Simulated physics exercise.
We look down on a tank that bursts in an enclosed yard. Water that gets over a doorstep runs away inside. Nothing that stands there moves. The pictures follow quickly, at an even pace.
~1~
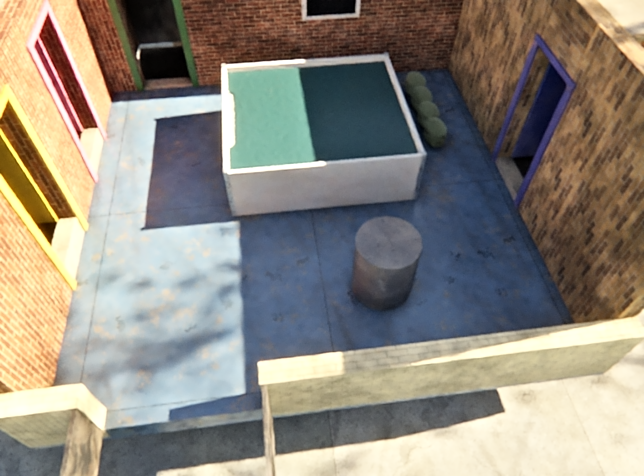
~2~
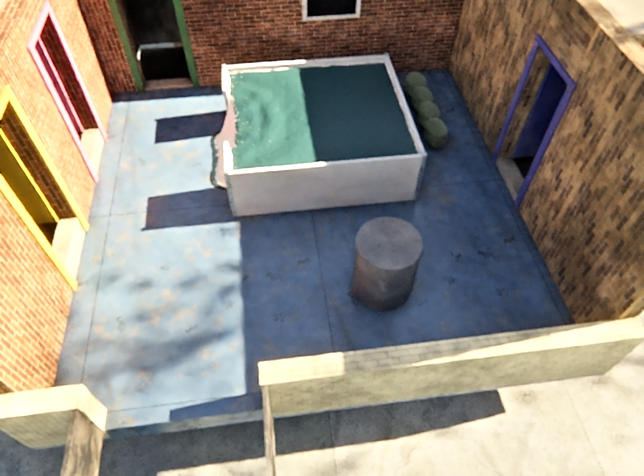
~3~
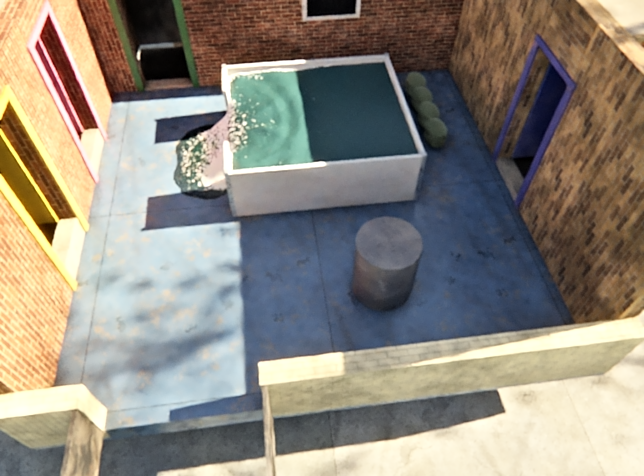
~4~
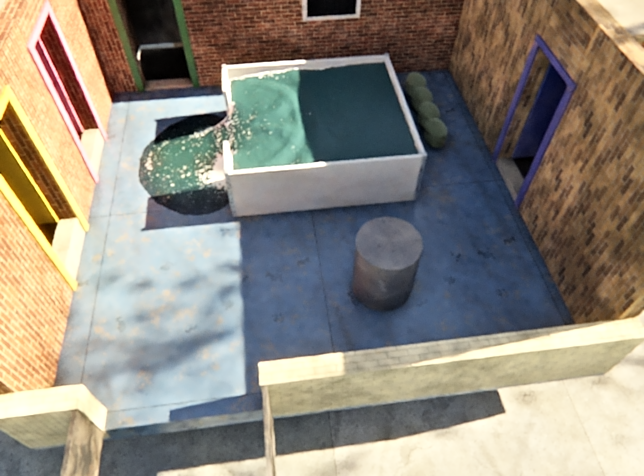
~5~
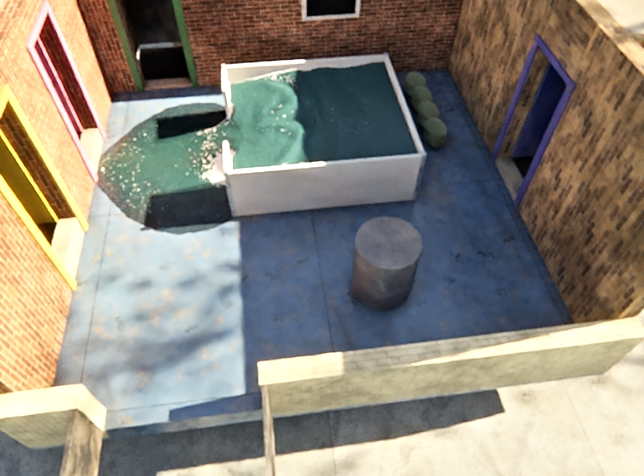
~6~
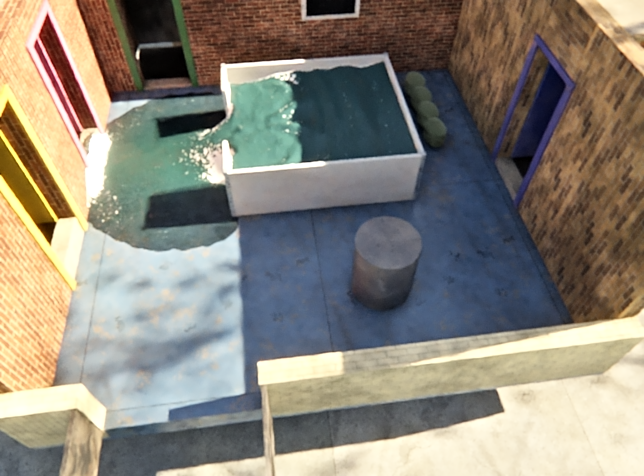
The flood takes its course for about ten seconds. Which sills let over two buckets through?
One by one: The pink door takes more than that; the yellow door stays under that; the blue door stays under that; the green door takes more than that.
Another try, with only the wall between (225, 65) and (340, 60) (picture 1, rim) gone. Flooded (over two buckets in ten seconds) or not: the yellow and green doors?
In short: The yellow one holds; the green one takes more.
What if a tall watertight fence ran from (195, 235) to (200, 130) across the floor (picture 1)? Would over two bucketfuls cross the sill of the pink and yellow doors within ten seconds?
Then: Pink door takes less; yellow door lets less in.
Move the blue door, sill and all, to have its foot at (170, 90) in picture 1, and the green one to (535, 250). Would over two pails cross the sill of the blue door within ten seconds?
In short: The blue one takes more.
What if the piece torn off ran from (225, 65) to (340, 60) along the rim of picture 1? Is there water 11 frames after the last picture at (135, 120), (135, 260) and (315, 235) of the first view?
As listed: Covered, free of water, not flooded.
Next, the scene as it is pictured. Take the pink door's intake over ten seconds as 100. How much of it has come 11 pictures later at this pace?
Roughly 60 per cent.
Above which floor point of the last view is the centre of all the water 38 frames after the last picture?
Around (265, 169).
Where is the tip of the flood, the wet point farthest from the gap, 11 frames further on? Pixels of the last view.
At about (48, 415).
A moment on, water covers 25 % of the floor; the pink door over two buckets in, the yellow door wet at the sill, nothing in, the blue door not reached, the green door wet at the sill, nothing in.
Next, water covers 35 % of the floor; the pink door far over two buckets in, the yellow door wet at the sill, nothing in, the blue door not reached, the green door over two buckets in.
Then, water covers 50 % of the floor; the pink door far over two buckets in, the yellow door wet at the sill, nothing in, the blue door not reached, the green door far over two buckets in.
Later, water covers 80 % of the floor; the pink door far over two buckets in, the yellow door wet at the sill, nothing in, the blue door wet at the sill, nothing in, the green door far over two buckets in.
In the end, water covers 95 % of the floor; the pink door far over two buckets in, the yellow door wet at the sill, nothing in, the blue door wet at the sill, nothing in, the green door far over two buckets in.
